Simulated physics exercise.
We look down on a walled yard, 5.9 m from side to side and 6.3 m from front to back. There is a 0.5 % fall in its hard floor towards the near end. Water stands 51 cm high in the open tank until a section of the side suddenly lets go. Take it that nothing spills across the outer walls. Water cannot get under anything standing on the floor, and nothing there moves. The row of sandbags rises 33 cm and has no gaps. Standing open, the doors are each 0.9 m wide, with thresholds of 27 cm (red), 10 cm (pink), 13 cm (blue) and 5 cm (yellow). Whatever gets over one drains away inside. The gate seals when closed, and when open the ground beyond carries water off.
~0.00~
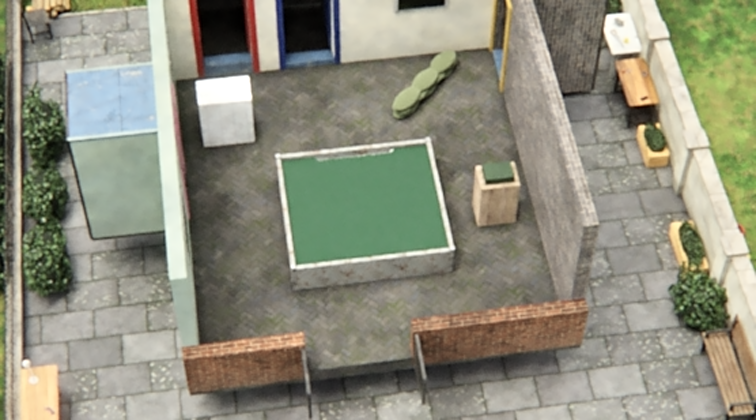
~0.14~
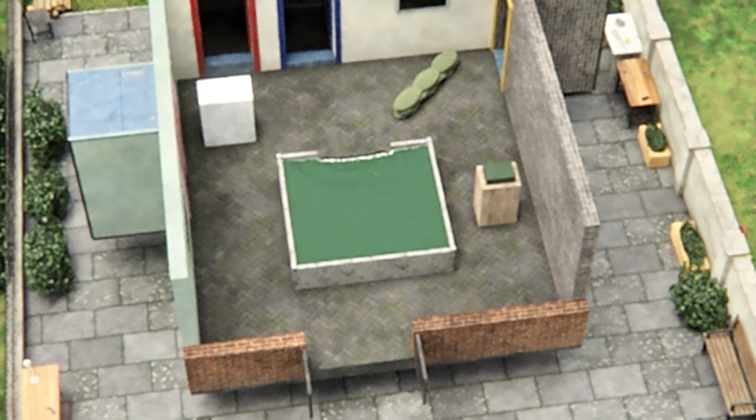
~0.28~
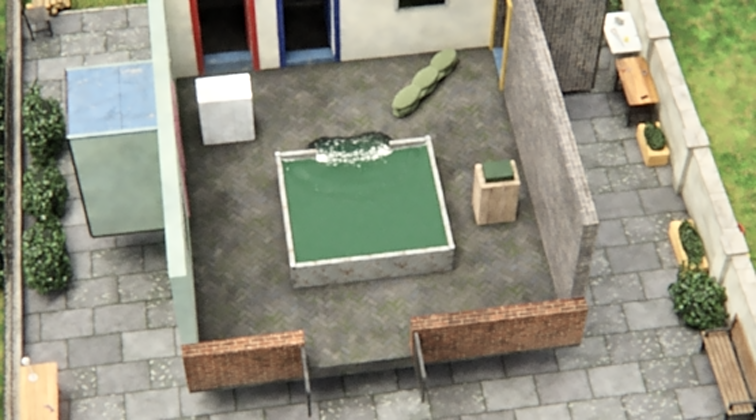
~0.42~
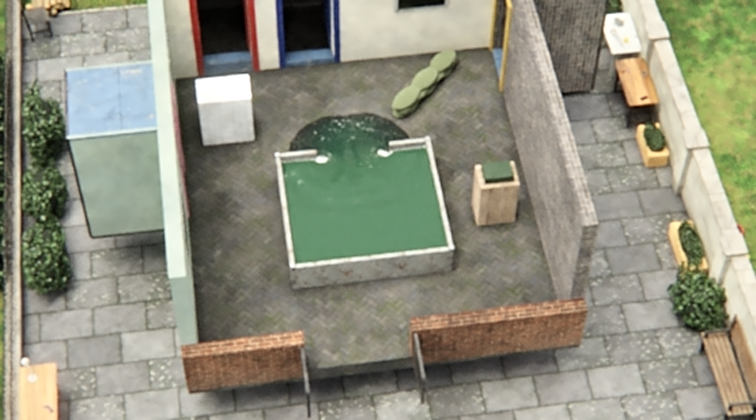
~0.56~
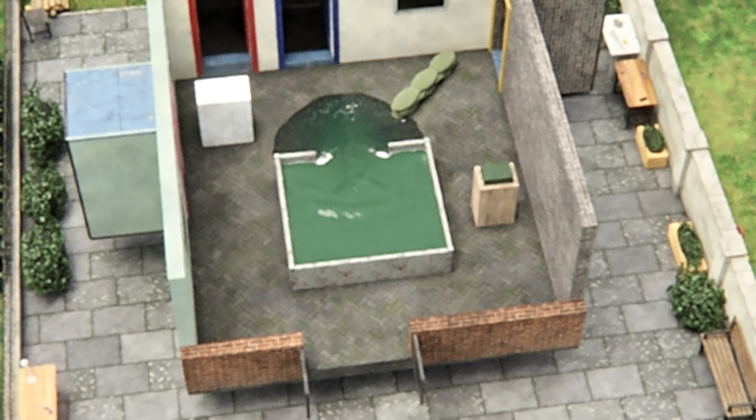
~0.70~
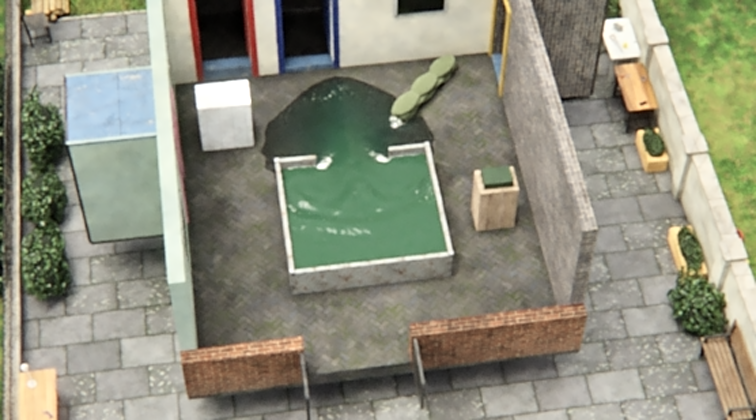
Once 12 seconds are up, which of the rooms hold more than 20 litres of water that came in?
Red door - 20 litres or less. Pink door - 20 litres or less. Blue door - more than 20 litres. Yellow door - more than 20 litres.
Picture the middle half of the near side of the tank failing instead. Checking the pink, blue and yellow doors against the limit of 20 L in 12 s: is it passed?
Then: Pink short of it, blue short of it, yellow short of it.
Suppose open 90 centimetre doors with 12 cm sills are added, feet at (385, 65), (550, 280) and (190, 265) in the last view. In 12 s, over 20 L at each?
Note, doorways in listed order: Goes beyond, stays short, stays short.
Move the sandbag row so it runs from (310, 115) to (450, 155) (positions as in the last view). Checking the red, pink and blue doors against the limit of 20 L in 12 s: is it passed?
Then, at the red door it's not exceeded, at the pink door it's exceeded, at the blue door it's not exceeded.
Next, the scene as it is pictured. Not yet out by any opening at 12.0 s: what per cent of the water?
I'd say close to 86 percent is still there.
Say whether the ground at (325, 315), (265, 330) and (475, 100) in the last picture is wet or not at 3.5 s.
Going in order, clear, then clear, then covered.
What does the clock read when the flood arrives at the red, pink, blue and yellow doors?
So red at 1.6 s, pink at 3.2 s, blue at 0.9 s, and yellow at 2.4 s.
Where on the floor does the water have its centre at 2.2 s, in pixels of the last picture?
Close to (357, 189) in the last picture.
After 1.4 s water covers 20 % of the floor and is deepest (31 cm) near (349, 172); red door not reached, pink door not reached, blue door 26 cm at the sill, 16 L in, yellow door not reached.
After 2.2 s water covers 30 % of the floor and is deepest (30 cm) near (349, 172); red door 16 cm at the sill, 0 L in, pink door not reached, blue door 26 cm at the sill, 64 L in, yellow door not reached.
After 3.5 s water covers 40 % of the floor and is deepest (30 cm) near (430, 71); red door 15 cm at the sill, 0 L in, pink door 3 cm at the sill, 0 L in, blue door 21 cm at the sill, 132 L in, yellow door 7 cm at the sill, 41 L in.
After 7.0 s water covers 75 % of the floor and is deepest (22 cm) near (177, 105); red door 21 cm at the sill, 0 L in, pink door 6 cm at the sill, 0 L in, blue door 15 cm at the sill, 179 L in, yellow door 7 cm at the sill, 100 L in.
After 12.0 s water covers 95 % of the floor and is deepest (12 cm) near (201, 374); red door 10 cm at the sill, 0 L in, pink door 5 cm at the sill, 0 L in, blue door 10 cm at the sill, 187 L in, yellow door 5 cm at the sill, 121 L in.
